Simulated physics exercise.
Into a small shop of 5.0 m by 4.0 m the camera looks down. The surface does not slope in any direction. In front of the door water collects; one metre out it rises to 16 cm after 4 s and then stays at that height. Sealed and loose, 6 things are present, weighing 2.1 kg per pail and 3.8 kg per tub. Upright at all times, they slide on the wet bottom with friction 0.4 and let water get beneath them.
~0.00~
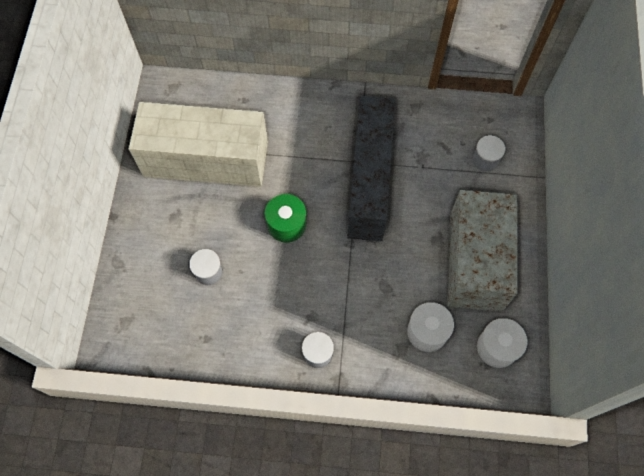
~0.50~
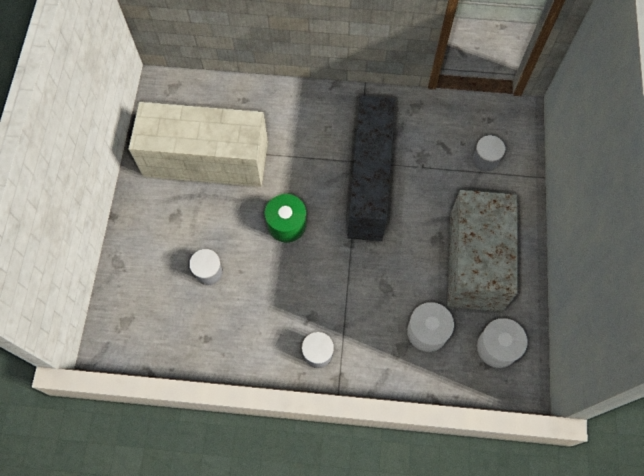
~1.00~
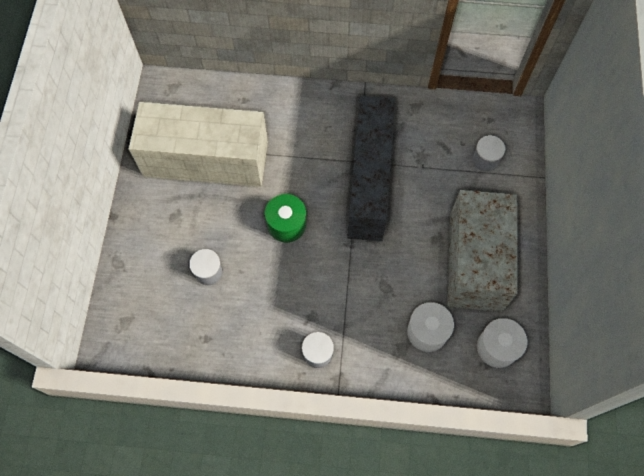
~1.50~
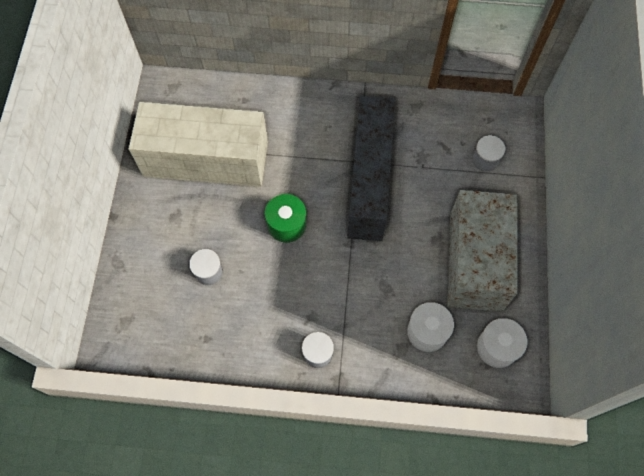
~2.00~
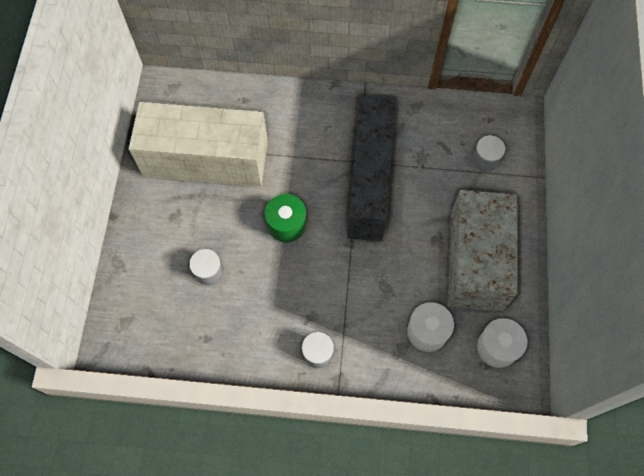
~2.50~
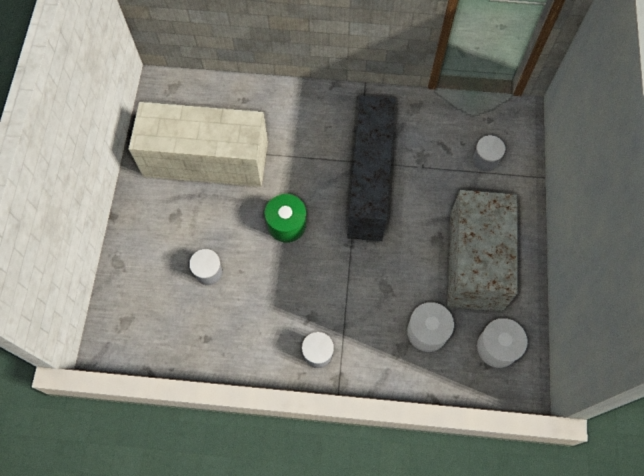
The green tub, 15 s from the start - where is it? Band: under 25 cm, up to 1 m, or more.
My guess is it barely budges.
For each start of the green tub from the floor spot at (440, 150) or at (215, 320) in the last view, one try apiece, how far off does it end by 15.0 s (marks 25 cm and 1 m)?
In that order: It goes a long way; it goes a long way.
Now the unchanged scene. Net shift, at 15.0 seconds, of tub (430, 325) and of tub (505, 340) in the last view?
Net displacement, in order: 350 cm; 350 cm.
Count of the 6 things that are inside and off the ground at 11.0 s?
Count at that moment: 3.
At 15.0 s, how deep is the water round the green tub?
Somewhere close to 2 cm.
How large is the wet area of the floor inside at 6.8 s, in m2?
Roughly 8.0 m2 of it is wet.
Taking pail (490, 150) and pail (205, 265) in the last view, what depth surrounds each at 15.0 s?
8 and 8 cm.
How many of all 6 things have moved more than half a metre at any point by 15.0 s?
It adds up to 5.
After 3.5 s the green tub is near (285, 213), 0.0 m from its start, aground; 0 afloat.
After 6.8 s the green tub is near (285, 213), 0.0 m from its start, aground; 1 afloat.
After 11.0 s the green tub is near (285, 213), 0.0 m from its start, aground; 3 afloat.
After 15.0 s the green tub is near (287, 213), 0.0 m from its start, aground; 5 afloat.
